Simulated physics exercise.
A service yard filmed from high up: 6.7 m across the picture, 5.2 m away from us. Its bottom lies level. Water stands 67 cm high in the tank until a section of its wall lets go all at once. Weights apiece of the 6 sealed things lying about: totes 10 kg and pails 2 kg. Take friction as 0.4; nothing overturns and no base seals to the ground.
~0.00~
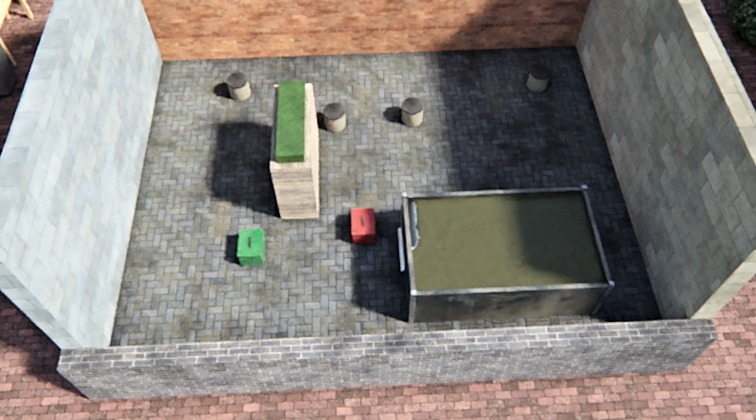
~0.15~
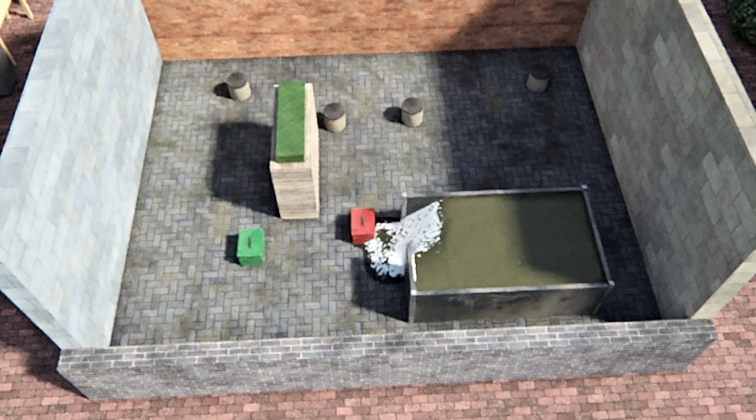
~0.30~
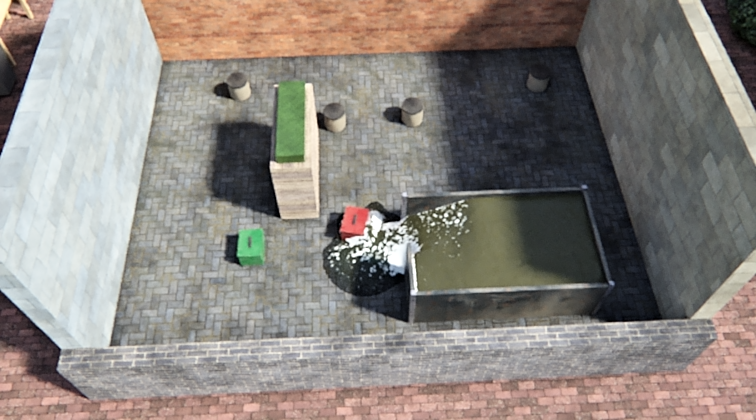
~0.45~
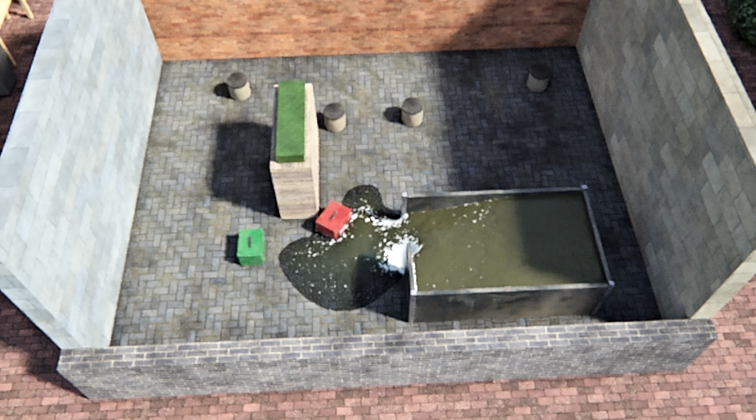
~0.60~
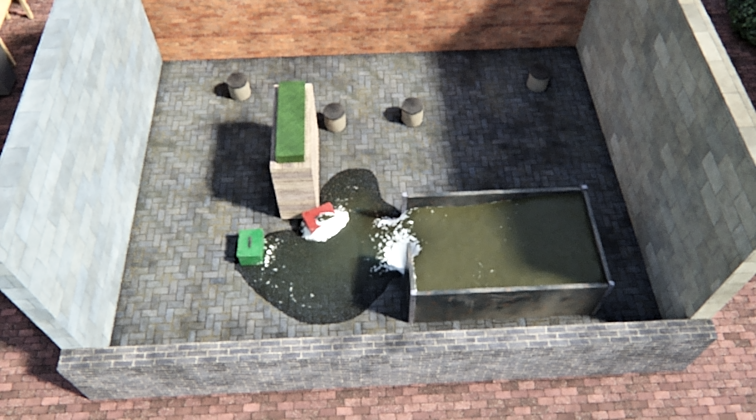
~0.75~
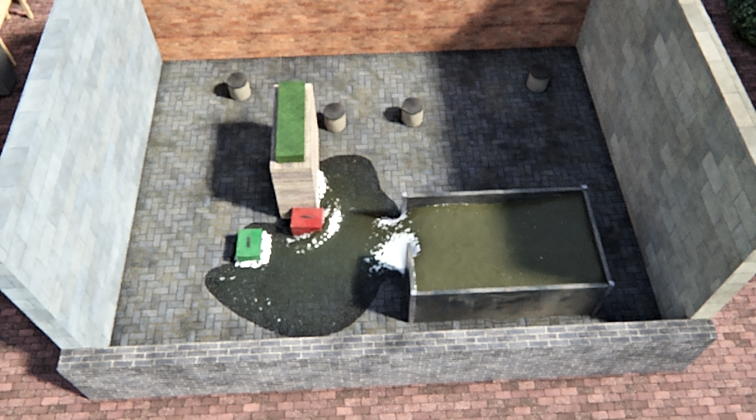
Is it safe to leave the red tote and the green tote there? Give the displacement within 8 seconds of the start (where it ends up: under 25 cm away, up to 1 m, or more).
Red tote ends far away; green tote gets carried off.
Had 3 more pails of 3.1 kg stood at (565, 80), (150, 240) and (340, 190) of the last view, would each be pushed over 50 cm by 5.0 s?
In that order: Under, more, past it.
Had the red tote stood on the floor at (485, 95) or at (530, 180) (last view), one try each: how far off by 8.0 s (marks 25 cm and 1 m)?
In that order: It stays put; it holds its place.
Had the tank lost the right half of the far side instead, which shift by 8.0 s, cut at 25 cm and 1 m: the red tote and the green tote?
Then the red tote holds its place, the green tote stays put.
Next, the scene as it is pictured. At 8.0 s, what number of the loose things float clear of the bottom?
I count 2.
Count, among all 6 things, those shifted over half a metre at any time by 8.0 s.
That makes 6.
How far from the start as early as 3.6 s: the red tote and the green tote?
Roughly 250 and 200 cm by then.
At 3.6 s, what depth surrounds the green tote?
About 8 cm.
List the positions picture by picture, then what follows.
The first picture shows the red tote at (363, 221) rests on the ground; the green tote at (250, 242) rests on the ground; 2.9 m2 under water; 0 of 6 have shifted.
The second picture shows the red tote at (363, 221) rests on the ground; the green tote at (250, 242), on the bottom; 3.3 m2 under water; 0 of 6 have shifted.
The third picture shows the red tote at (355, 220), on the bottom, 11 cm from its start; the green tote at (250, 242), on the bottom; water covers 3.8 m2; 1 of 6 have shifted.
The fourth picture shows the red tote at (334, 216) rests on the ground, 40 cm from its start; the green tote at (250, 242) rests on the ground; water covers 4.6 m2; 1 of 6 have shifted.
The fifth picture shows the red tote at (320, 216) rests on the ground, 57 cm from its start; the green tote at (250, 242), on the bottom; 5.7 m2 under water; 1 of 6 have shifted.
The sixth picture shows the red tote at (307, 217), on the bottom, 73 cm from its start; the green tote at (249, 242) rests on the ground; 6.8 m2 under water; 1 of 6 have shifted.
After 1.6 s the red tote is near (185, 231), 2.3 m from its start, afloat; the green tote is near (152, 239), 1.3 m from its start, aground; 1 afloat.
After 3.6 s the red tote is near (214, 136), 2.6 m from its start, aground; the green tote is near (184, 137), 2.1 m from its start, afloat; 2 afloat.
After 5.6 s the red tote is near (237, 117), 2.6 m from its start, aground; the green tote is near (227, 86), 2.8 m from its start, afloat; 2 afloat.
After 8.0 s the red tote is near (241, 116), 2.6 m from its start, aground; the green tote is near (240, 92), 2.7 m from its start, aground; 2 afloat.
